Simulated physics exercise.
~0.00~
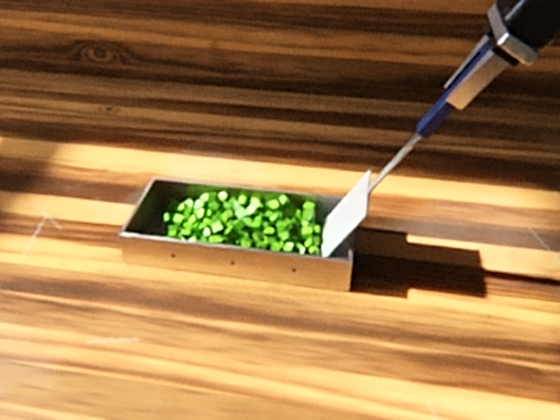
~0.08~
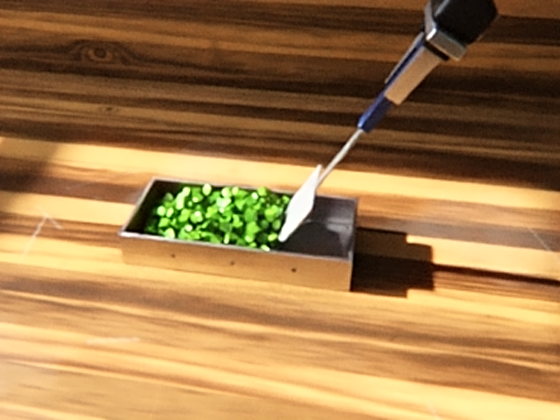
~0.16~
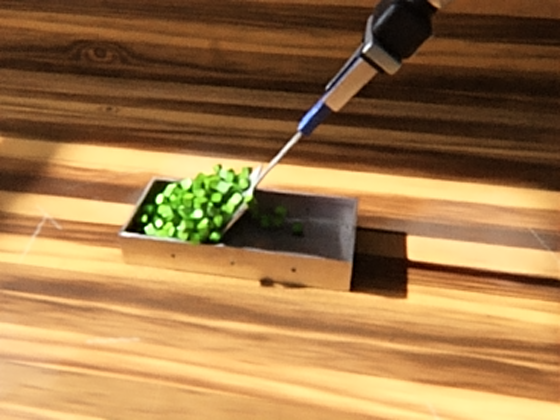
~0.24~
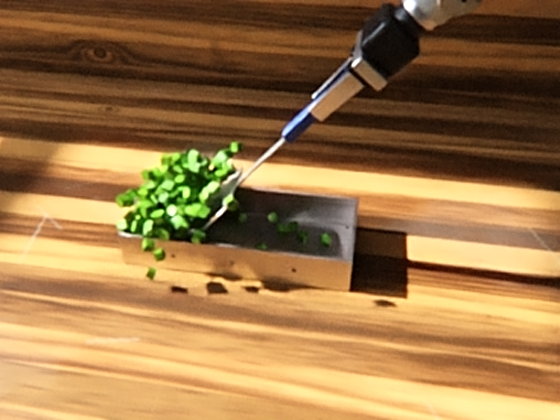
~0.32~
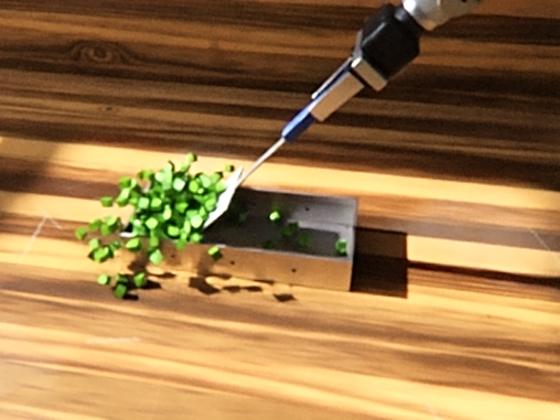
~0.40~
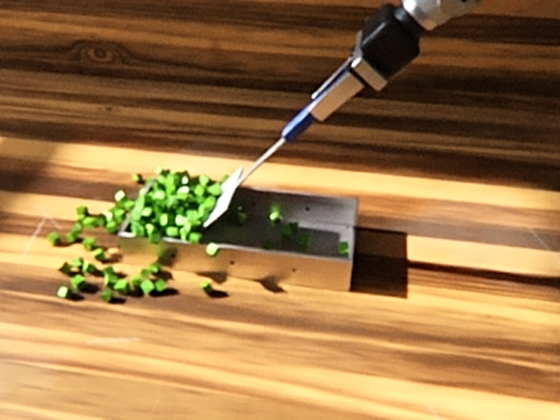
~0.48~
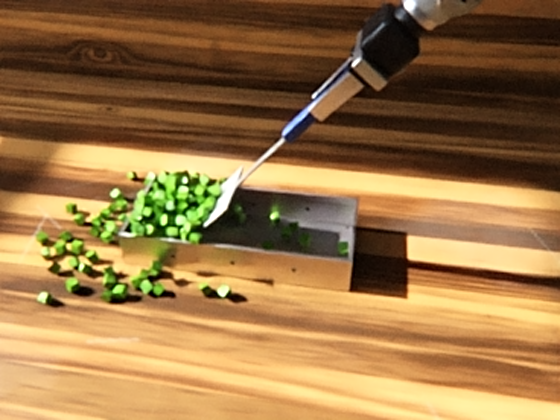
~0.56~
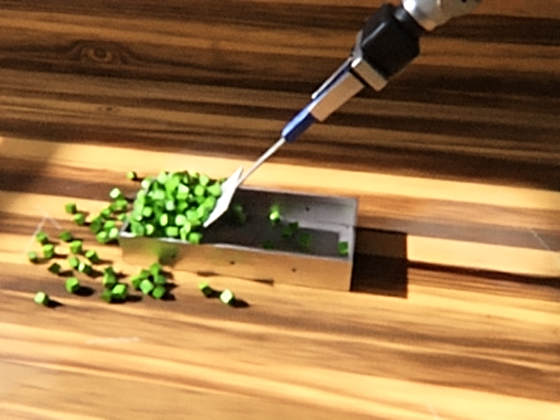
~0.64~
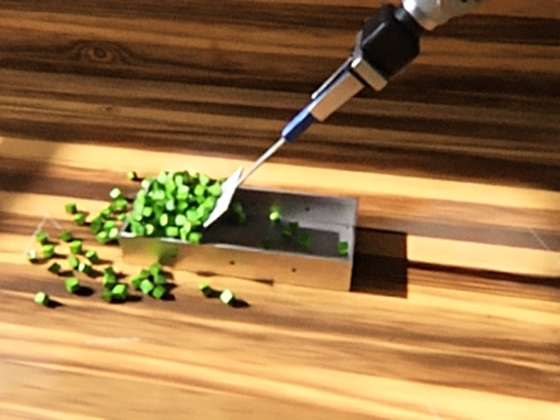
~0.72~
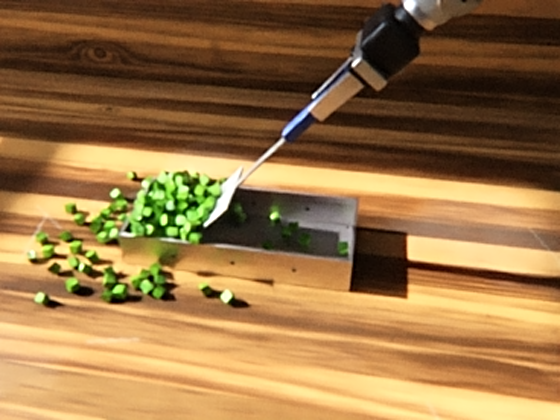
The clip opens on a narrow metal tin of bright green vegetable dice on a striped wooden table, with a robot-held turner dipped in at its right end. The blade sweeps left through the tin, crowding the dice together and clearing the floor behind it. The pile climbs above the rim at the left end as the turner slows and tilts slightly. Then it stops, and dice tumble over the left end and near side, scattering across the table. At the end, most remain heaped against the still blade, a few lie behind it, and a modest share rests on the wood.
